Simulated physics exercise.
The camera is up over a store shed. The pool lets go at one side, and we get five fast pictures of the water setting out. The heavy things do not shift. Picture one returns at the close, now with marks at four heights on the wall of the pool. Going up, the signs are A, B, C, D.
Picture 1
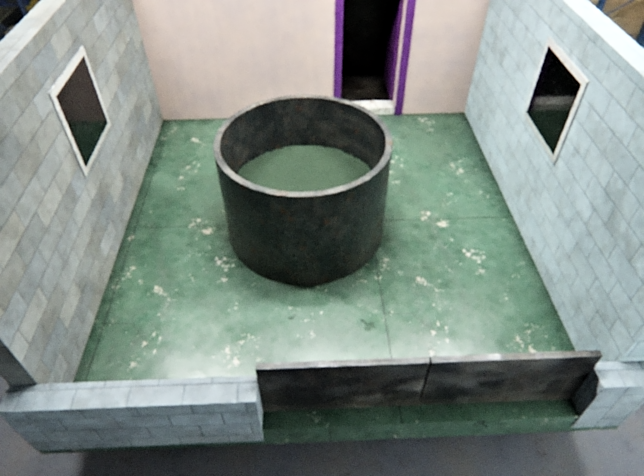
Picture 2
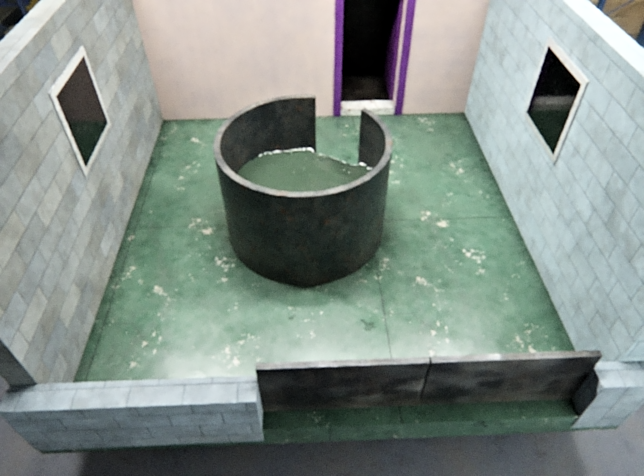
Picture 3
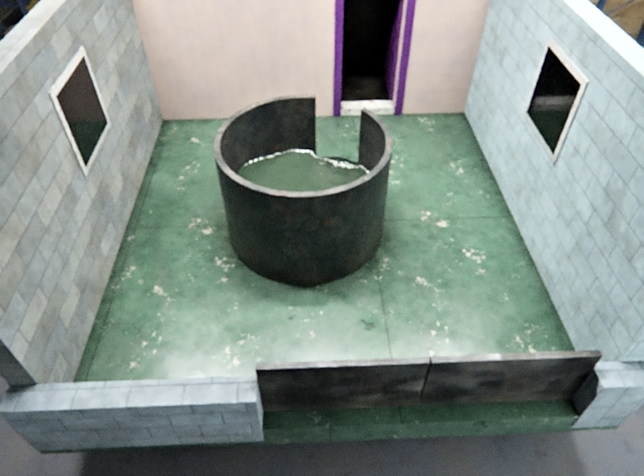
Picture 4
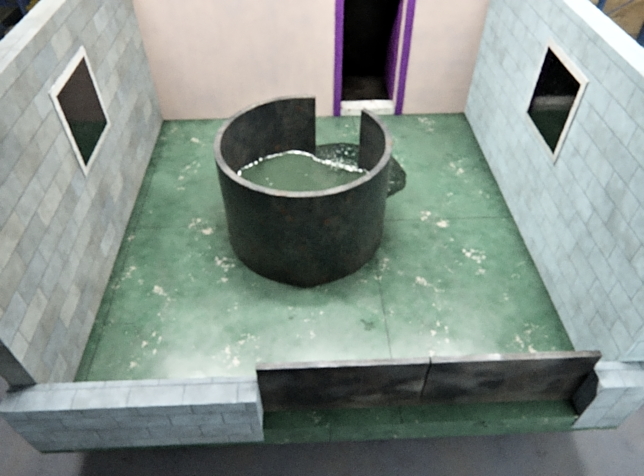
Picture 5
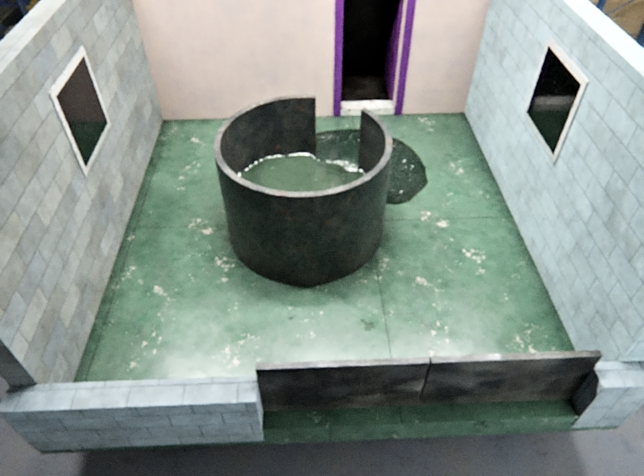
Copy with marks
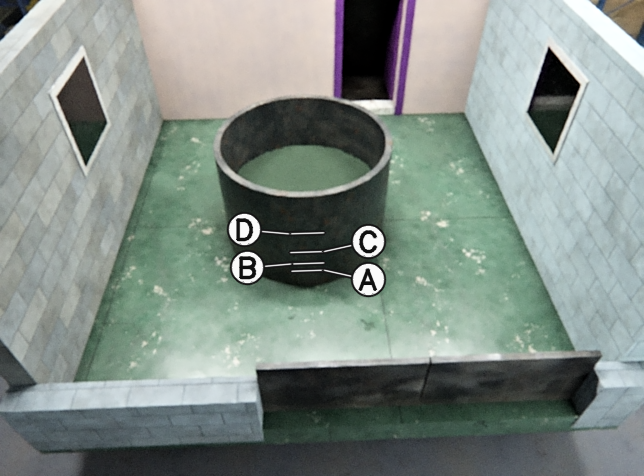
A gap opened in the back of a round, dark-walled pool inside a shed, near the purple doorway, and water came out through it, spreading in a dark patch across the green floor behind and to the right.
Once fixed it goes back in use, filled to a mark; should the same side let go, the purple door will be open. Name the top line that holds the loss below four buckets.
Line B just does it.
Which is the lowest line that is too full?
It is C.
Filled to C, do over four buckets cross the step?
Yes.
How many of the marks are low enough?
Two.
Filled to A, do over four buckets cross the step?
No, not at all.
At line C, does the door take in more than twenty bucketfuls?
No.
In white, A at (307, 270); B at (307, 263); C at (307, 252); D at (306, 233); from the bottom up A, B, C, D.
With A, nothing gets over.
With B, a splash gets over, under a bucket.
With C, about 8 bucketfuls get in.
With D, dozens of bucketfuls pour in.
